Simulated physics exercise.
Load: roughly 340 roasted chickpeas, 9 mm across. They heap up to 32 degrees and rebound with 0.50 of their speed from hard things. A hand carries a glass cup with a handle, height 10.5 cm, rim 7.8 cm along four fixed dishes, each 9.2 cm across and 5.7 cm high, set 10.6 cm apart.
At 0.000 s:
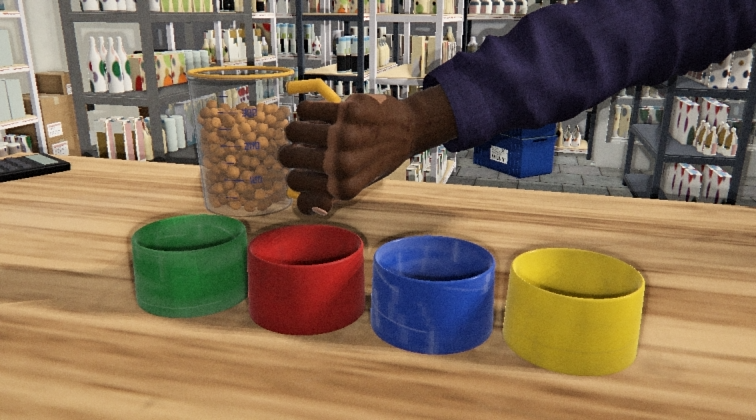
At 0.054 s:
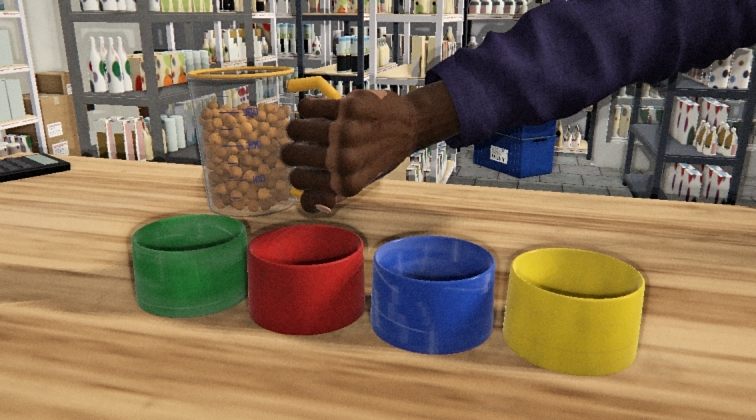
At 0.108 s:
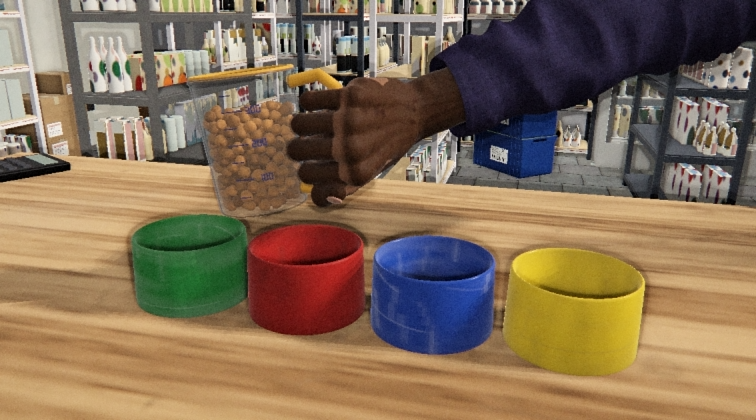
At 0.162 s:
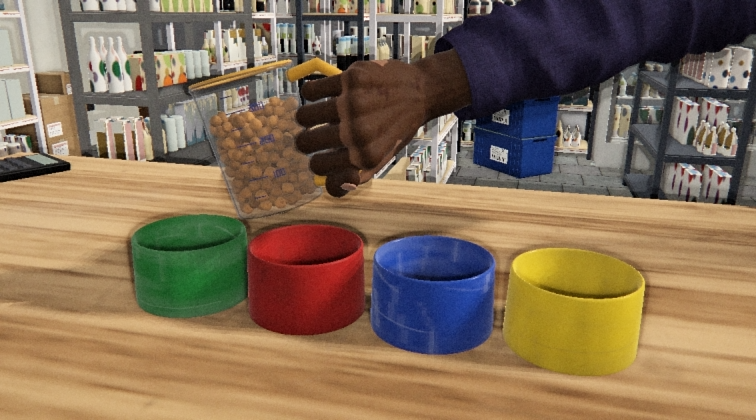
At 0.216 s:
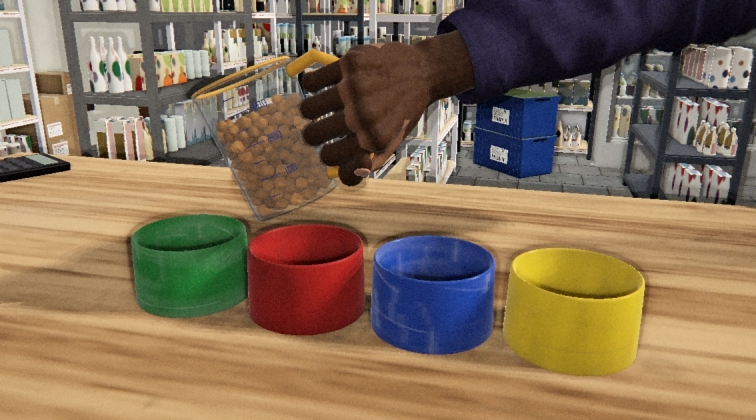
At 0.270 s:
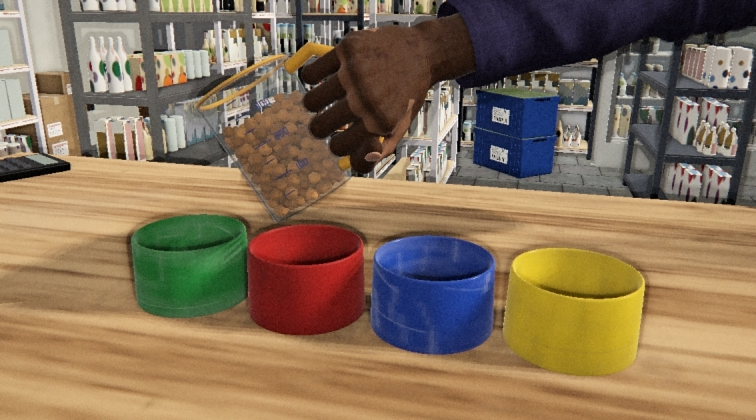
To begin with, a hand grips the handle of an upright glass cup of roasted chickpeas behind green, red, blue and yellow dishes on a wooden table. The hand then tilts the cup leftward, gradually at first, and shifts it slightly right as the chickpeas lean within it, still inside the glass.
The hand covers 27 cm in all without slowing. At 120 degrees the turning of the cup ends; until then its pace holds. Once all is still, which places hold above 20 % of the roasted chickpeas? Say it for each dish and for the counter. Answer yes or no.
Red yes, blue no, green no, yellow no, counter no.
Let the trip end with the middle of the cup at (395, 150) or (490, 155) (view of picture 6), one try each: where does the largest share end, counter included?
Most goes to: Red, then red.
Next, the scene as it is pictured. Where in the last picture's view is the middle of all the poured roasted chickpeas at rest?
Around (320, 284).
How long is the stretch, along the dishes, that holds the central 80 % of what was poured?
Roughly 8 cm.
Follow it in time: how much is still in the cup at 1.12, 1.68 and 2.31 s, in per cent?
In turn: 20, 0, 0.
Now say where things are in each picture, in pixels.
In the first frame, cup at (246, 140), tilt 0 degrees, lip at (196, 71), moved 0.0 cm; middle of the pieces at (244, 161); green dish at (190, 232); red dish at (306, 244); blue dish at (434, 258); yellow dish at (576, 272).
In the second frame, cup at (247, 140), tilt 2 degrees, lip at (196, 73), moved 0.2 cm; middle of the pieces at (247, 161).
In the third frame, cup at (253, 140), tilt 7 degrees, lip at (197, 78), moved 0.7 cm; middle of the pieces at (254, 161).
In the fourth frame, cup at (262, 141), tilt 16 degrees, lip at (199, 87), moved 1.4 cm; middle of the pieces at (265, 162).
In the fifth frame, cup at (270, 141), tilt 24 degrees, lip at (202, 97), moved 2.1 cm; middle of the pieces at (277, 162).
In the sixth frame, cup at (279, 142), tilt 32 degrees, lip at (206, 108), moved 2.8 cm; middle of the pieces at (288, 162); green dish at (190, 232); red dish at (306, 244); blue dish at (434, 258); yellow dish at (576, 272). Its pace works out near 155 degrees a second; the hand travels 13 cm a second.
Then, at 1.12 s, tilt 120 degrees; cup holds 20 %, red 75 %.
After 1.68 s, tilt 120 degrees; cup holds 0 %, red 80 %, blue 5 %.
After 2.31 s, tilt 120 degrees; cup holds 0 %, red 80 %, blue 5 %.
By 2.6 s all is still; red 80 %, blue 5 %, green 0 %, yellow 0 %, counter 15 %.
